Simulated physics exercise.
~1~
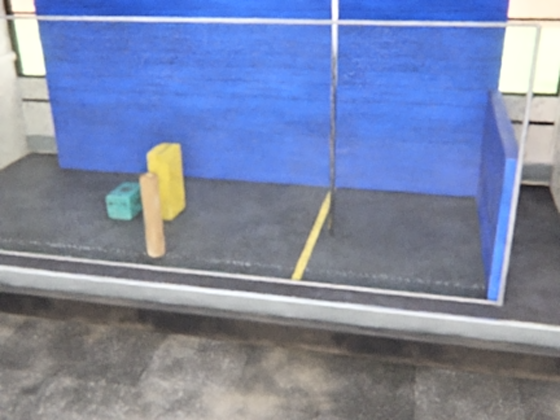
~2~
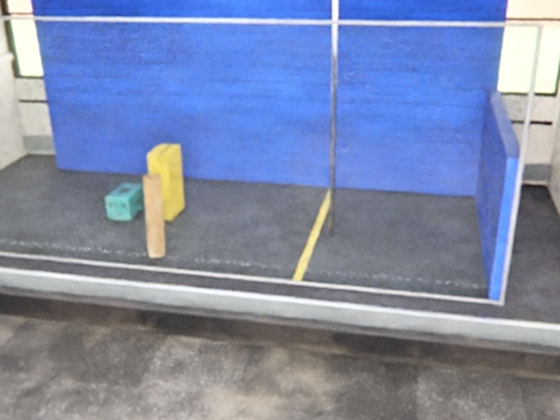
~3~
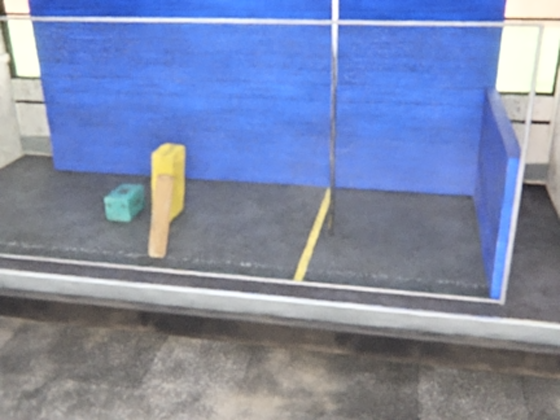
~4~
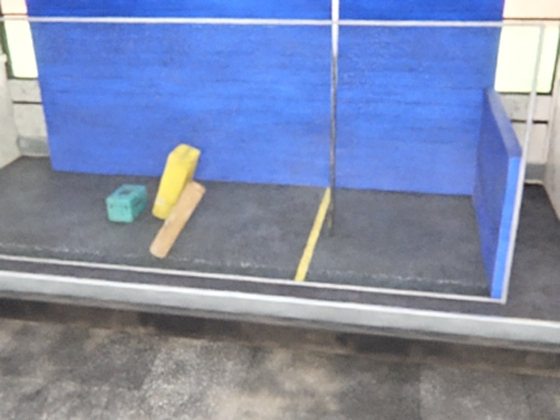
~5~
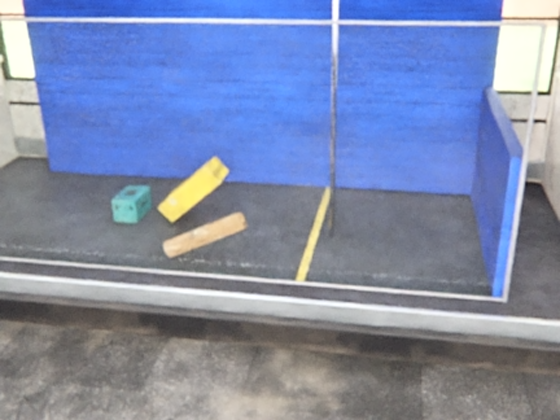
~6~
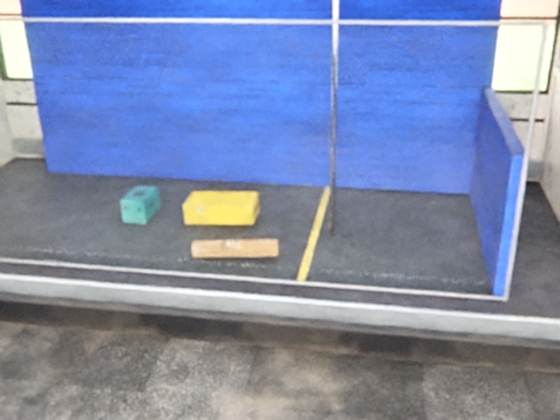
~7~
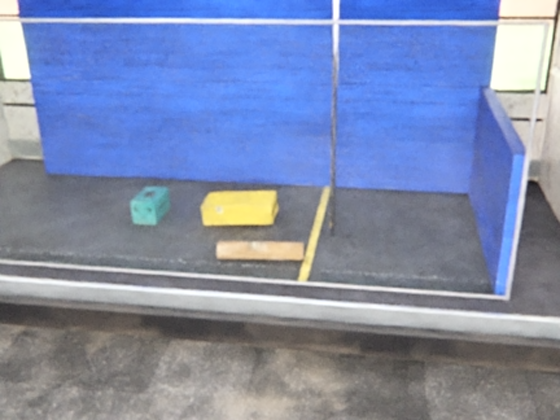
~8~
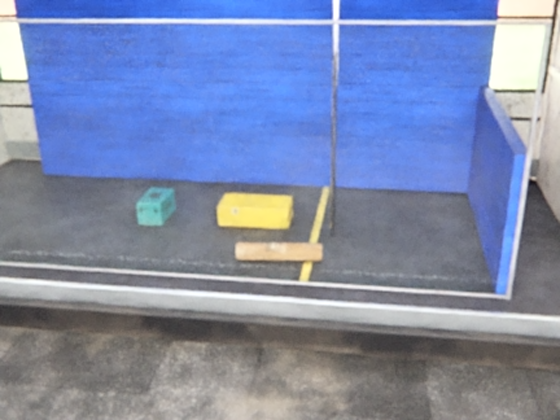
In a blue-walled bay, an upright brown roll and a tall yellow box tipped over to the right, then slid that way along with a small teal box, the roll ending up lying across the yellow line and both boxes left of it.
